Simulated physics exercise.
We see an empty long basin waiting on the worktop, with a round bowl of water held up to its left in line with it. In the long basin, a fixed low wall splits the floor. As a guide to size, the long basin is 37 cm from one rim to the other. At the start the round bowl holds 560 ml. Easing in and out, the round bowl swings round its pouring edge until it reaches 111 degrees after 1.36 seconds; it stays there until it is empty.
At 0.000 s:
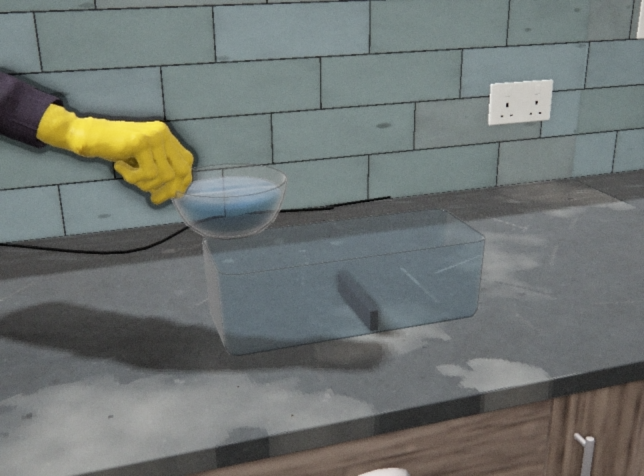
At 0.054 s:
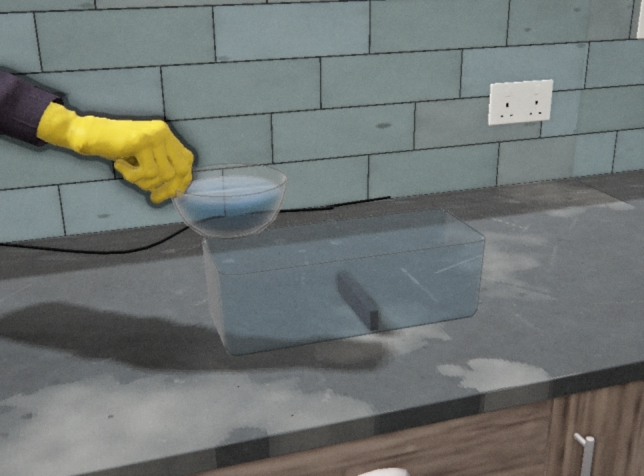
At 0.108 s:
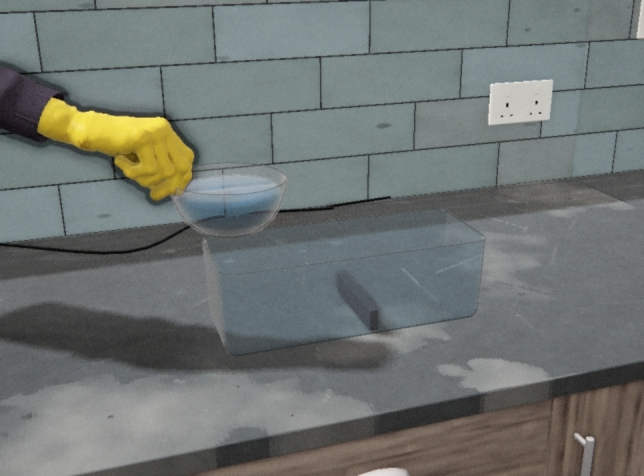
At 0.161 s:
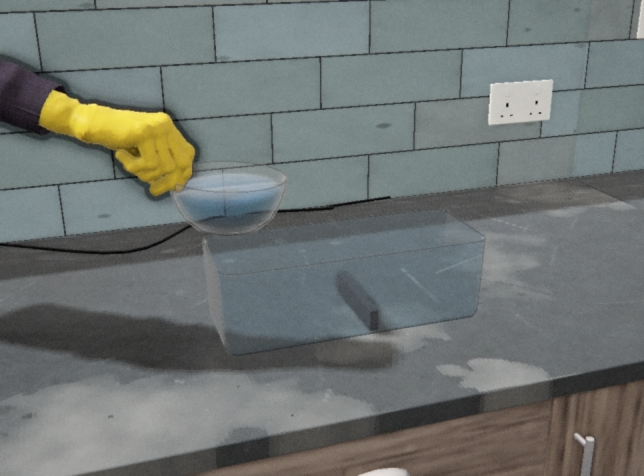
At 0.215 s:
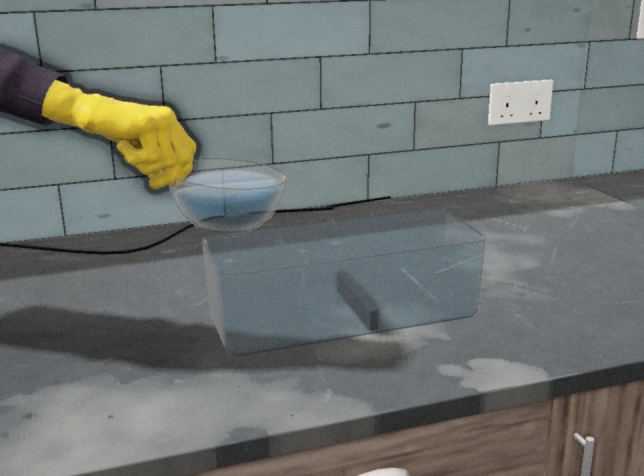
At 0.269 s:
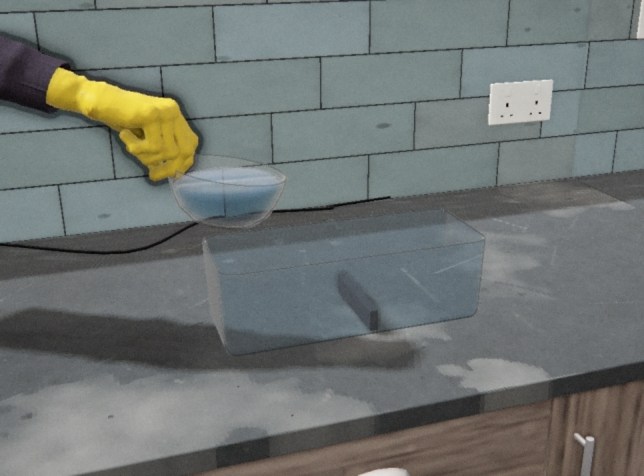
On a dusty dark grey kitchen worktop, seen from slightly above and in front, blue-green tiles line the back wall with a white double socket at the right. A yellow-gloved hand grips a clear round bowl of blue water above the left end of a long, see-through basin with a low dark wall inside. The hand slowly tilts the bowl slightly to the right while the camera stays still.
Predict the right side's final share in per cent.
The right side finishes with roughly 53 per cent.
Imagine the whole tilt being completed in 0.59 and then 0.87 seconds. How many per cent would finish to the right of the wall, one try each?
The first try gives 60 percent and the second 65 percent.
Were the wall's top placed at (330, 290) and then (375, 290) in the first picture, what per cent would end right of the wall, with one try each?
It comes to 90 per cent, and then 15 per cent.
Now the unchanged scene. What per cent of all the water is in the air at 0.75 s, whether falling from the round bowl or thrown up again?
Estimate: About 36 % of all of it.
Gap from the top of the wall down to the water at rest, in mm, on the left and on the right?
Near 20 mm for the left and near 16 mm for the right.
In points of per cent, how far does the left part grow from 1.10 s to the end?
It comes to some 7 per cent.
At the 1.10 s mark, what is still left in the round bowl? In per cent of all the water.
I'd estimate some 1 per cent.
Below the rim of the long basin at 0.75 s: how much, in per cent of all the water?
18 %, more or less.
By 0.75 s the tilt is 64° and 46 per cent is still to pour, 17 is left of the wall and 0 right of it.
By 1.10 s the tilt is 101° and 1 per cent is still to pour, 39 is left of the wall and 52 right of it.
By 1.46 s the tilt is 111° and 0 per cent is still to pour, 47 is left of the wall and 53 right of it.
By 1.86 s the tilt is 111° and 0 per cent is still to pour, 46 is left of the wall and 53 right of it.
At rest 46 per cent lies left of the wall, 53 right of it and 1 outside.
